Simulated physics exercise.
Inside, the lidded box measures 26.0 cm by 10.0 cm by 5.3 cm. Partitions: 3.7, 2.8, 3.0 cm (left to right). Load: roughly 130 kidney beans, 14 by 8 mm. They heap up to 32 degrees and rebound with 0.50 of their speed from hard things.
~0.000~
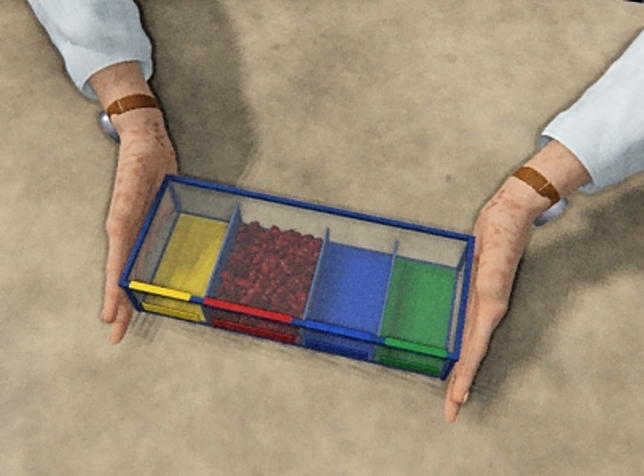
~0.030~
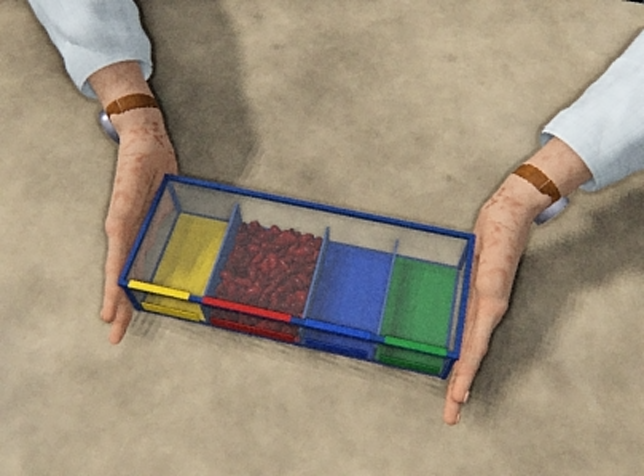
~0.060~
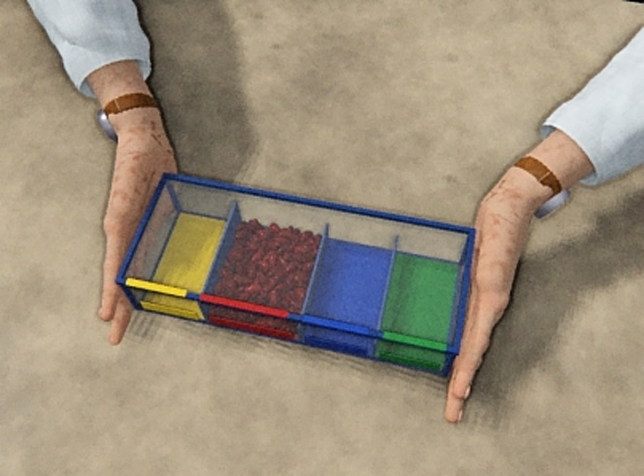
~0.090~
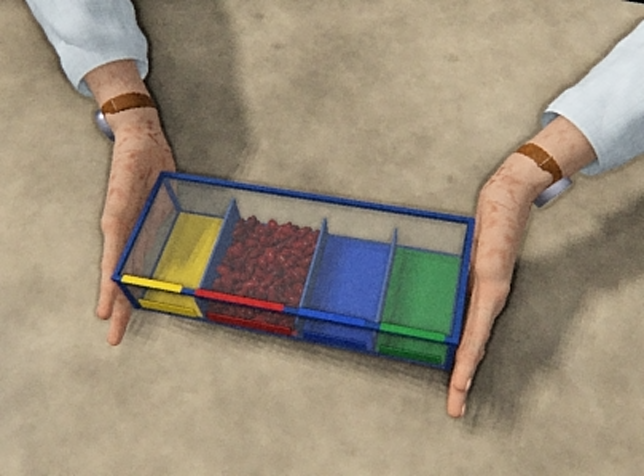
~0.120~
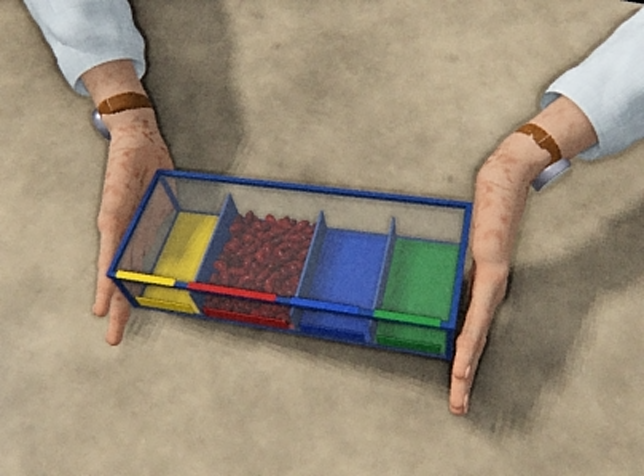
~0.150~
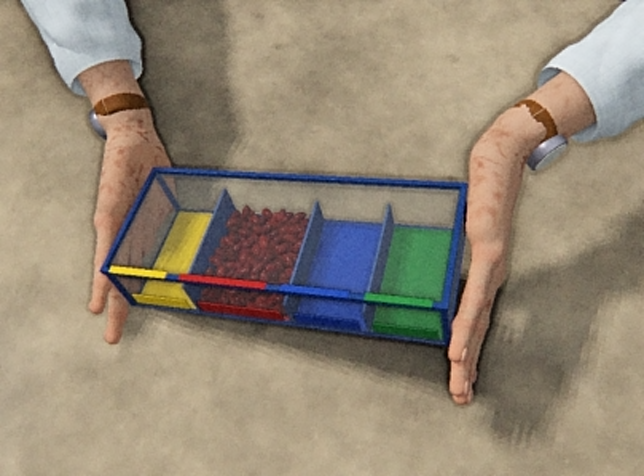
On a mottled beige surface, two hands gradually tilting a clear blue-edged box with yellow, red, blue and green compartments.
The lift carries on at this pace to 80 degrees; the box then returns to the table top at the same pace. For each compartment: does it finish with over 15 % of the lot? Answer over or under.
Red over, blue under, green under, yellow over.
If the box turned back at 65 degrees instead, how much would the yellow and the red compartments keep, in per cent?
In that case yellow 15; red 85.
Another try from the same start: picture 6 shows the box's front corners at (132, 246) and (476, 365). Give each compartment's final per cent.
Red 25, blue 20, green 55, yellow 0.
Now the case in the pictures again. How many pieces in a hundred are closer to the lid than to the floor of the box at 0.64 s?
About 40 per cent.
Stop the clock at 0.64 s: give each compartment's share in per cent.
Red 95, blue 0, green 0, yellow 5.
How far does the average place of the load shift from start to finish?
Roughly 3.0 cm.
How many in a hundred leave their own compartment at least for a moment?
About 20 per cent.
After 0.64 s, tilt 80 degrees; red 95 %, yellow 5 %.
After 0.97 s, tilt 34 degrees; red 80 %, yellow 20 %.
After 1.39 s, tilt 0 degrees; red 80 %, yellow 20 %.
At rest (1.8 s), red 80 %, blue 0 %, green 0 %, yellow 20 %.
